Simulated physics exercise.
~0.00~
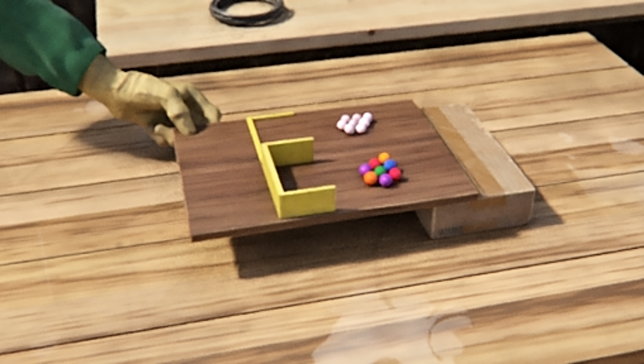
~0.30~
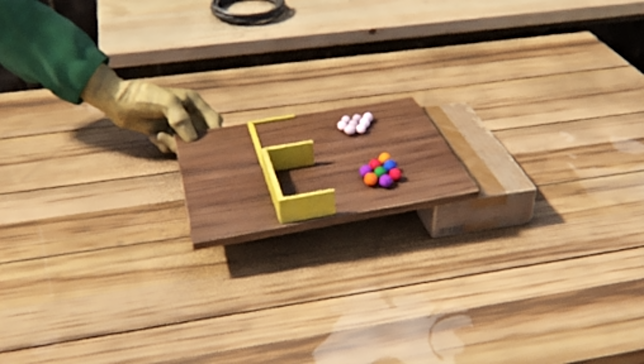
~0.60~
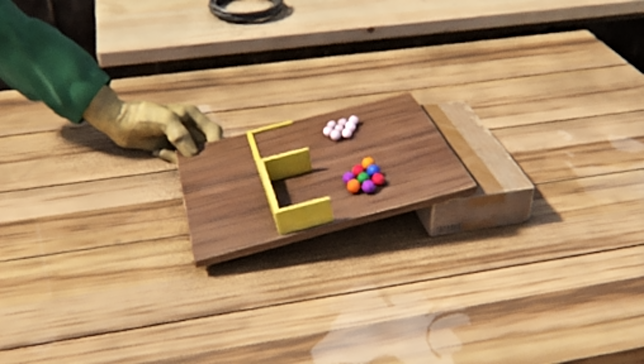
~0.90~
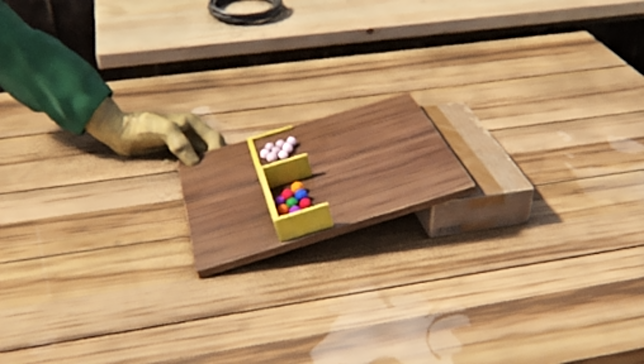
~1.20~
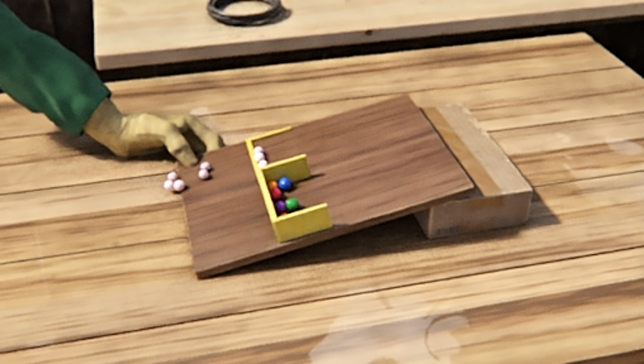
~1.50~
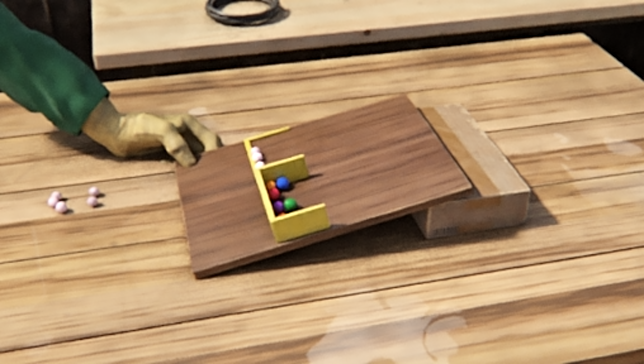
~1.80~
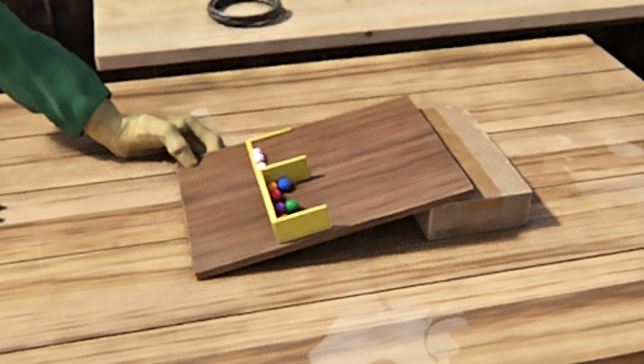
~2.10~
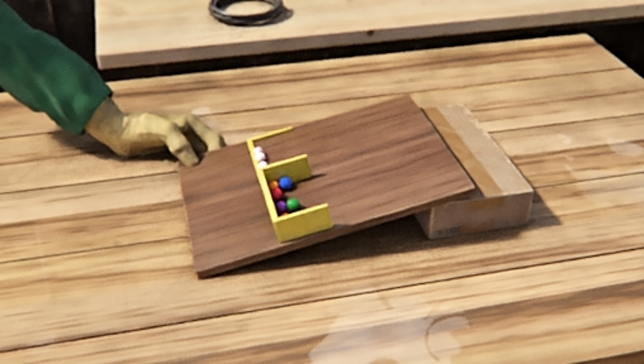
A dark brown board lies across a pale wooden table, seen from above at a slight sway, its right end propped on a wooden block and its left end held by a gloved hand in a green sleeve. A yellow barrier with short side walls stands on it, left of a cluster of white balls and a nearer multicoloured cluster. The hand lowers the left end, and both clusters roll left into the barrier. The coloured balls stay caught, but many white ones get past and roll away leftward across the table. Finally the board rests tilted, a few white balls still behind the barrier.
